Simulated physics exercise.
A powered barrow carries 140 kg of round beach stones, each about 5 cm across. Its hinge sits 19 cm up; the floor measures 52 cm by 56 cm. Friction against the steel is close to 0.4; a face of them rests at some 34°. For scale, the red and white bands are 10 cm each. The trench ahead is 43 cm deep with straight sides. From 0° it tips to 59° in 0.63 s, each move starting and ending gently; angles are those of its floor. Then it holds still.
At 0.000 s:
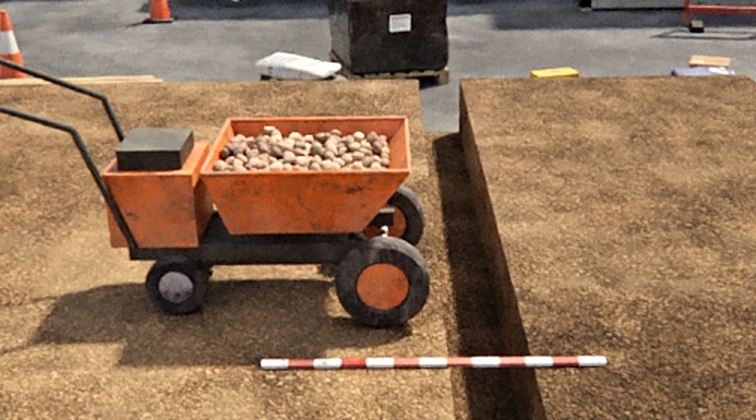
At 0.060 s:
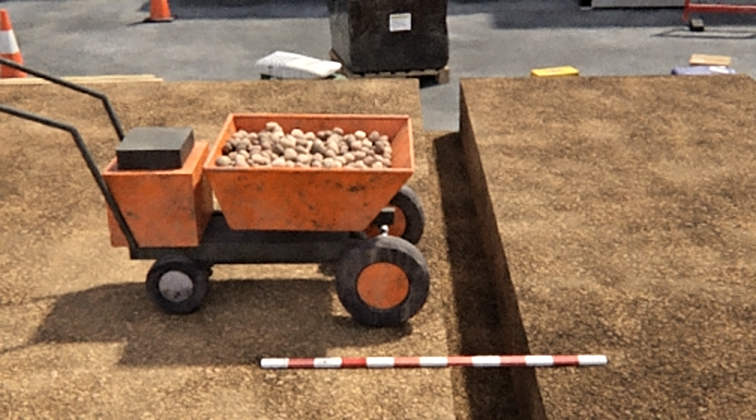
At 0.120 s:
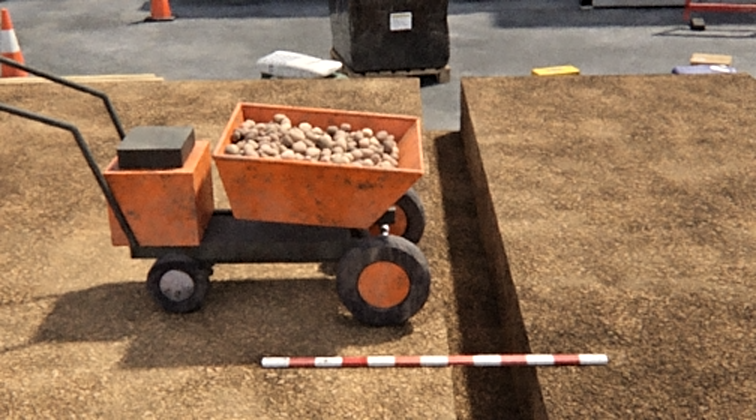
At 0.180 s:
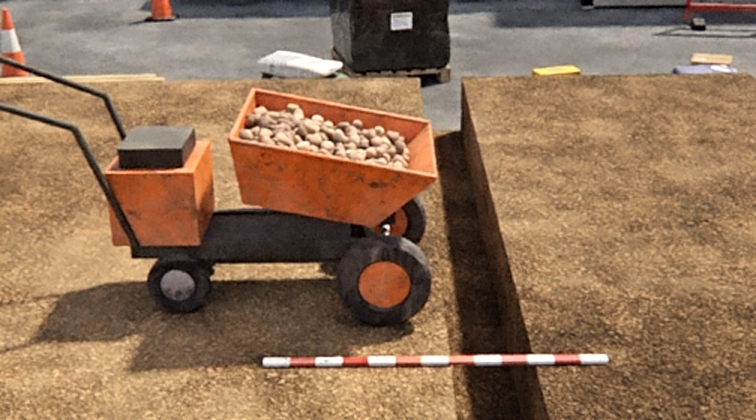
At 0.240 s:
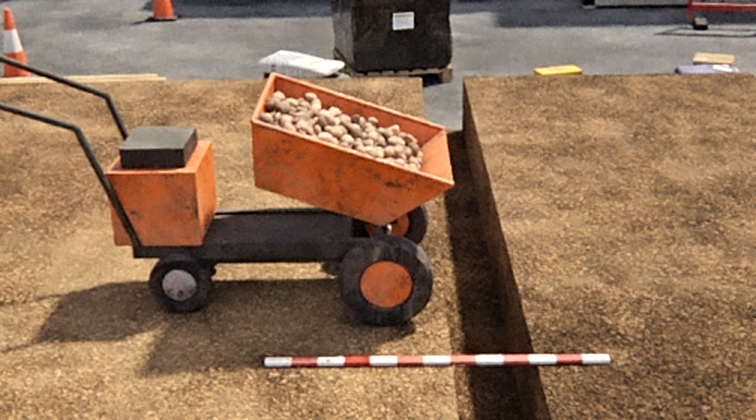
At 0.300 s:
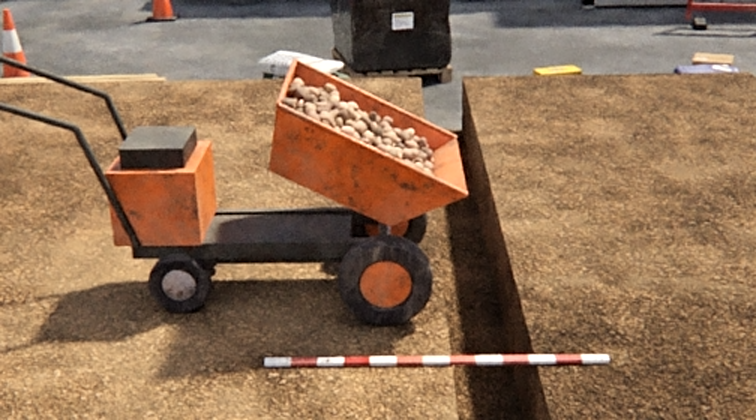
An orange powered barrow standing beside a straight-sided trench, its tray of round stones tilting steadily up and forward to the right.
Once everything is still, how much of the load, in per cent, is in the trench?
About 19 per cent.
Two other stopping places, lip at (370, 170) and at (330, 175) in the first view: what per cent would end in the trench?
Near 40 per cent from the first place, 60 from the second.
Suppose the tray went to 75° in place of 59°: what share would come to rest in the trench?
It would be near 10 per cent.
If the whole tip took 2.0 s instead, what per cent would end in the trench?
It would be near 35 per cent.
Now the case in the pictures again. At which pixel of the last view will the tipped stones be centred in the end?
Their middle is at about (574, 282).
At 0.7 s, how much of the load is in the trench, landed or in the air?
Some 5 per cent.
After 0.5 s the floor is at 50°; 100 % in the tray; the foremost stones are at (471, 194).
After 0.7 s the floor is at 59°; 86 % in the tray, 3 % in the trench, 10 % past the trench; the foremost stones are at (567, 262).
After 1.1 s the floor is at 59°; 40 % in the tray, 3 % in the trench, 57 % past the trench; the foremost stones are at (728, 307).
After 3.0 s the floor is at 59°; 17 % in the tray, 19 % in the trench, 63 % past the trench; the foremost stones are past the picture's edge.
